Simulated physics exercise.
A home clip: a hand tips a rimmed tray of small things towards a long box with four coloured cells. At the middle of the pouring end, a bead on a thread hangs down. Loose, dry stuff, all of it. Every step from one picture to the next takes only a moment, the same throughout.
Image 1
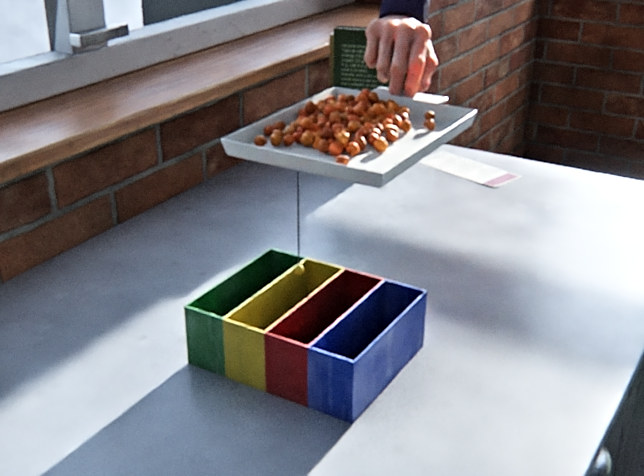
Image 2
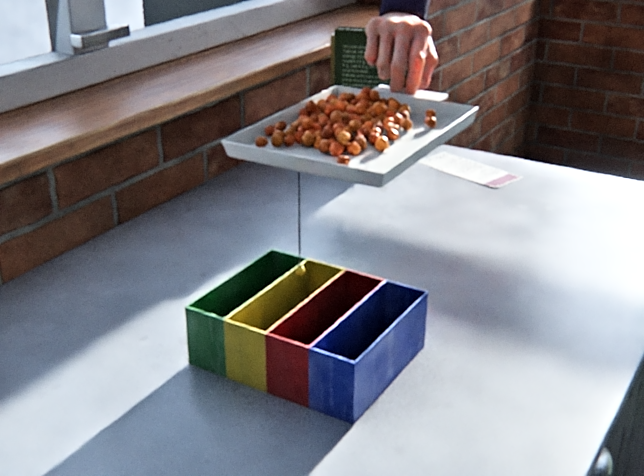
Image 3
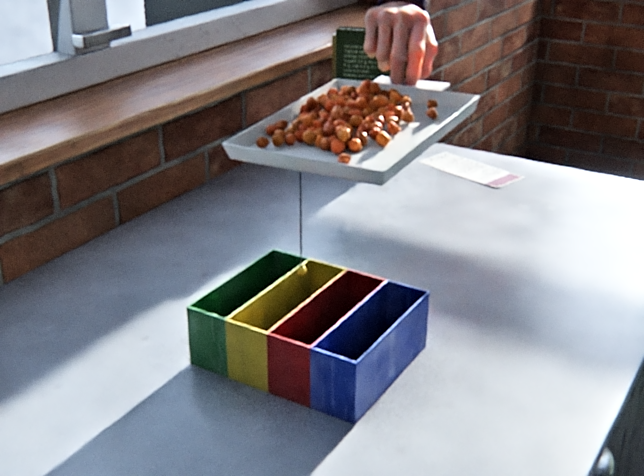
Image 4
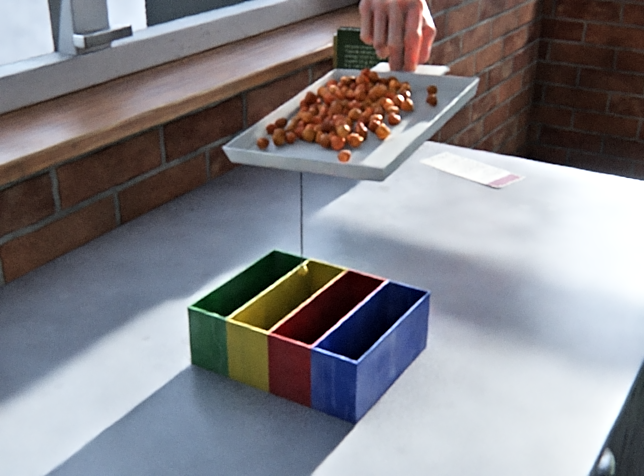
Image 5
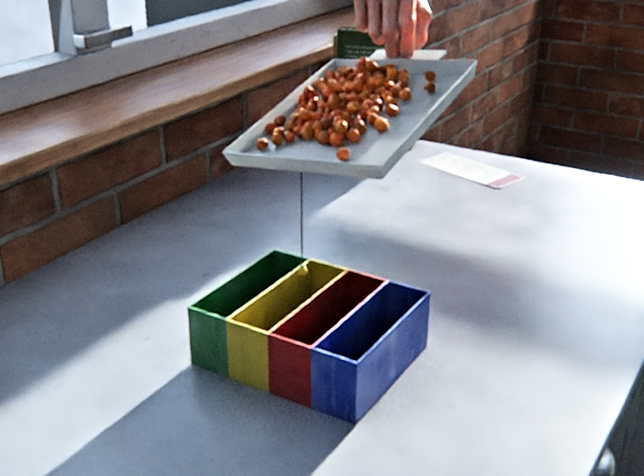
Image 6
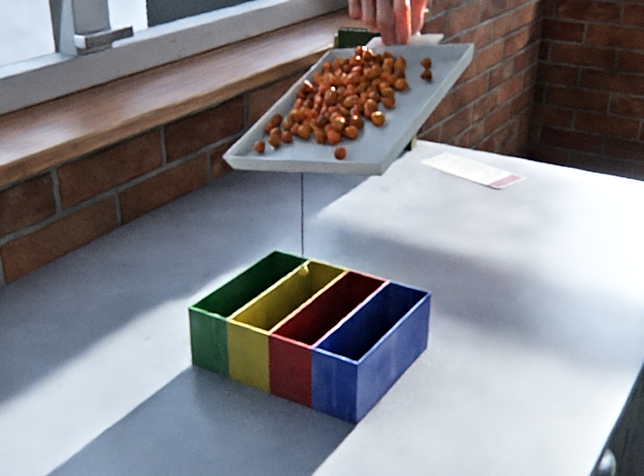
A hand held a white tray of small orange-brown nuggets above a box with green, yellow, red and blue cells, then gradually tilted it, the far side rising while the nuggets stayed heaped on it.
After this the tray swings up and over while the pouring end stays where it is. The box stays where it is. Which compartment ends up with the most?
The green one.
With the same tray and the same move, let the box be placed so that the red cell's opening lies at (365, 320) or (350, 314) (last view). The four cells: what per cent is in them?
Around 10 then around 20 per cent.
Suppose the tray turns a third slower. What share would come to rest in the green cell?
I'd put it at some 30 per cent.
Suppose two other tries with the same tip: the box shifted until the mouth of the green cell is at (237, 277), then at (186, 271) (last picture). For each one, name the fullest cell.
In turn: Green; the cell in yellow.
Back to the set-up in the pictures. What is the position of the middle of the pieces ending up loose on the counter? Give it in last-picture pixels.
I'd put the middle at roughly (183, 316).
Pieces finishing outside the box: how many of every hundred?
Share outside: Near 60 %.
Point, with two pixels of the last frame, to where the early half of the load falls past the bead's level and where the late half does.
Starting near (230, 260), moving on to near (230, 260).
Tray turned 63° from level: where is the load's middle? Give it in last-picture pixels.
Somewhere around pixel (273, 112) in the last picture.
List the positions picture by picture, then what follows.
The first picture shows corners of the pouring end at (227, 139) and (380, 171), level; middle of the load at (345, 119), coated peanuts; bead on its thread at (299, 270); green cell at (205, 335); yellow cell at (245, 349); red cell at (287, 364); blue cell at (331, 379).
The second picture shows corners of the pouring end at (228, 140) and (381, 171), level; middle of the load at (345, 118).
The third picture shows corners of the pouring end at (229, 143) and (381, 169), tipped barely, lowest at the left corner; middle of the load at (346, 113).
The fourth picture shows corners of the pouring end at (229, 146) and (381, 165), tipped a little, lowest at the left corner; middle of the load at (346, 106).
The fifth picture shows corners of the pouring end at (229, 150) and (379, 163), tipped a little, lowest at the left corner; middle of the load at (344, 99).
The sixth picture shows corners of the pouring end at (229, 154) and (377, 160), tipped clearly, lowest at the left corner; middle of the load at (342, 93); green cell at (209, 337); yellow cell at (249, 350); red cell at (291, 365); blue cell at (335, 380).
Soon, tray tipped steeply; most on the tray; a stray few in the green cell; a small part falling or outside the box.
A while on, tray tipped past a quarter turn; most on the tray; a stray few in the green cell; a stray few in the yellow cell; a small part falling or outside the box.
Towards the end, tray tipped past a quarter turn; about a quarter in the green cell; a small part in the yellow cell; about two thirds falling or outside the box.
Finally, tray tipped past a quarter turn; about a quarter in the green cell; a small part in the yellow cell; none in the blue cell; none in the red cell; about two thirds outside the box.
